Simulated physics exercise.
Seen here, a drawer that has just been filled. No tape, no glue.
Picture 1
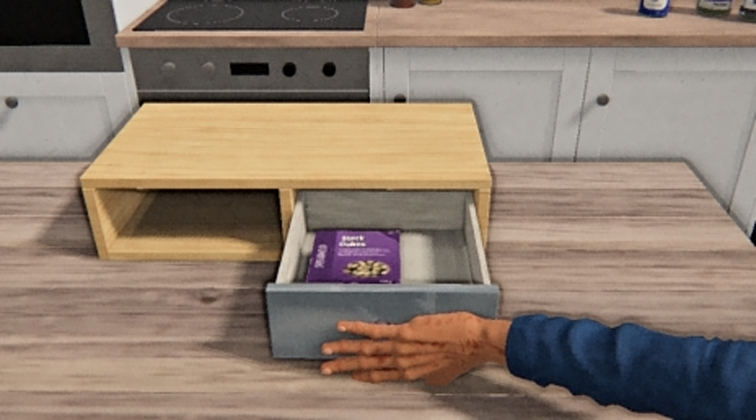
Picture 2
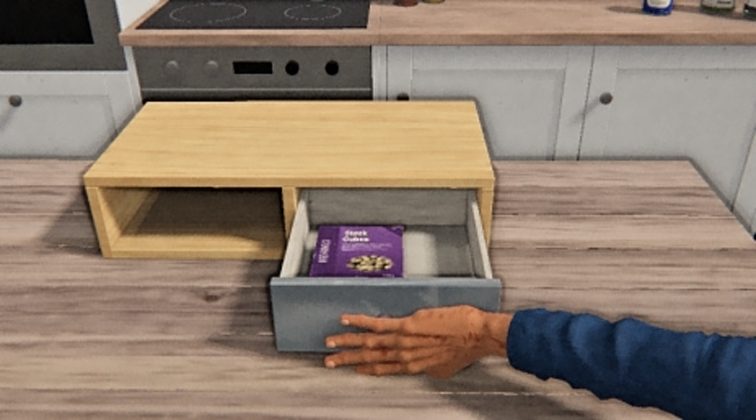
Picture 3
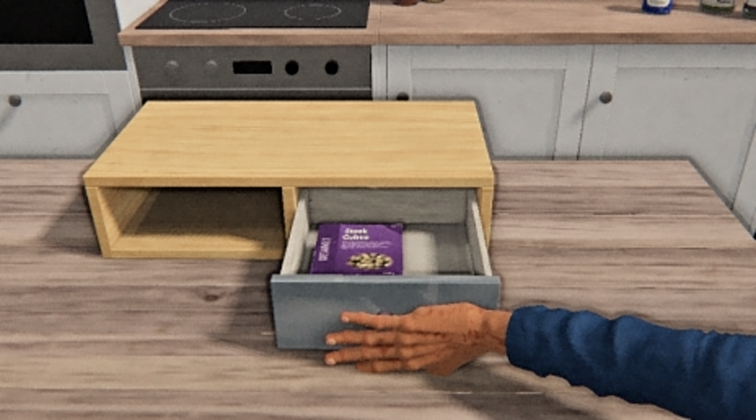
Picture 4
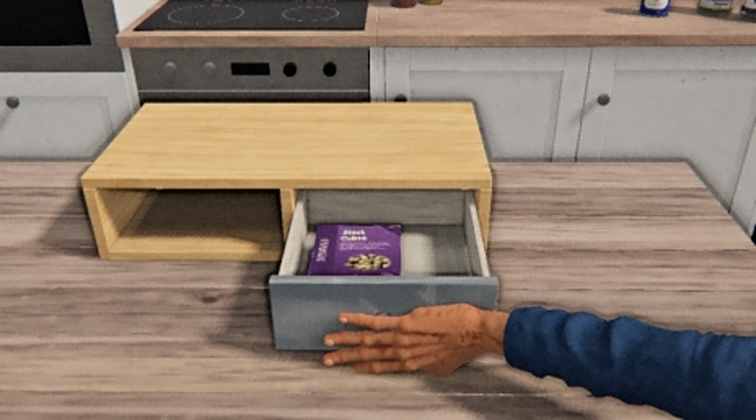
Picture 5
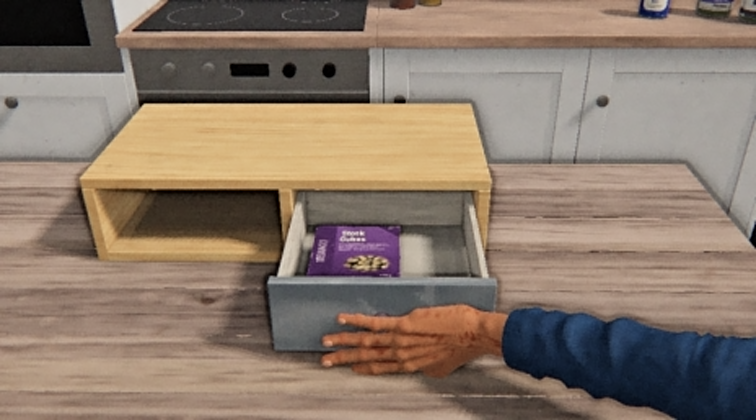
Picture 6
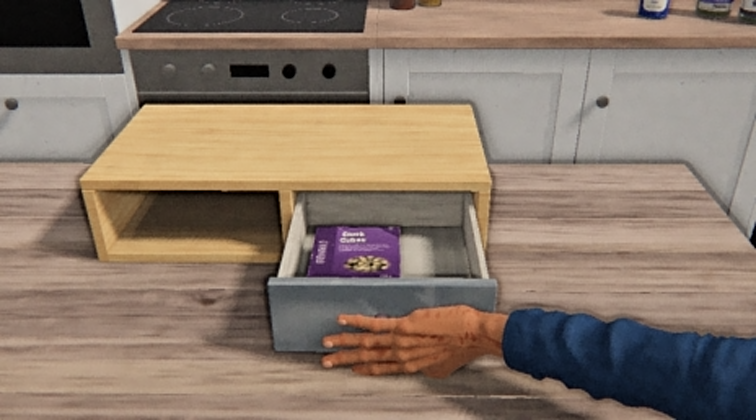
In a kitchen, a hand in a blue sleeve resting almost still against an open grey drawer holding a purple box.
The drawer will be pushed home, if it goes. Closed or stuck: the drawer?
The drawer shuts flush.
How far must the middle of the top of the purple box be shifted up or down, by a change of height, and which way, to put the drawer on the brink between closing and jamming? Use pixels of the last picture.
A shift of 32 pixels, going up.
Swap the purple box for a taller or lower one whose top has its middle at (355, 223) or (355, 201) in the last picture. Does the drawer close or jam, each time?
One after another: It slides home; will not close.
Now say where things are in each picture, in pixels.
In the first frame, drawer (383, 260) wide open; purple box (356, 270).
In the second frame, drawer (386, 255) wide open; chest (303, 174).
In the third frame, drawer (386, 253) wide open; purple box (359, 263).
In the fourth frame, drawer (384, 254) wide open; chest (300, 176).
In the fifth frame, drawer (383, 255) wide open; purple box (356, 265).
In the sixth frame, drawer (383, 256) wide open; chest (299, 178).
Then, 0.48 s after the last picture, drawer about half in.
At rest, the drawer goes all the way in.
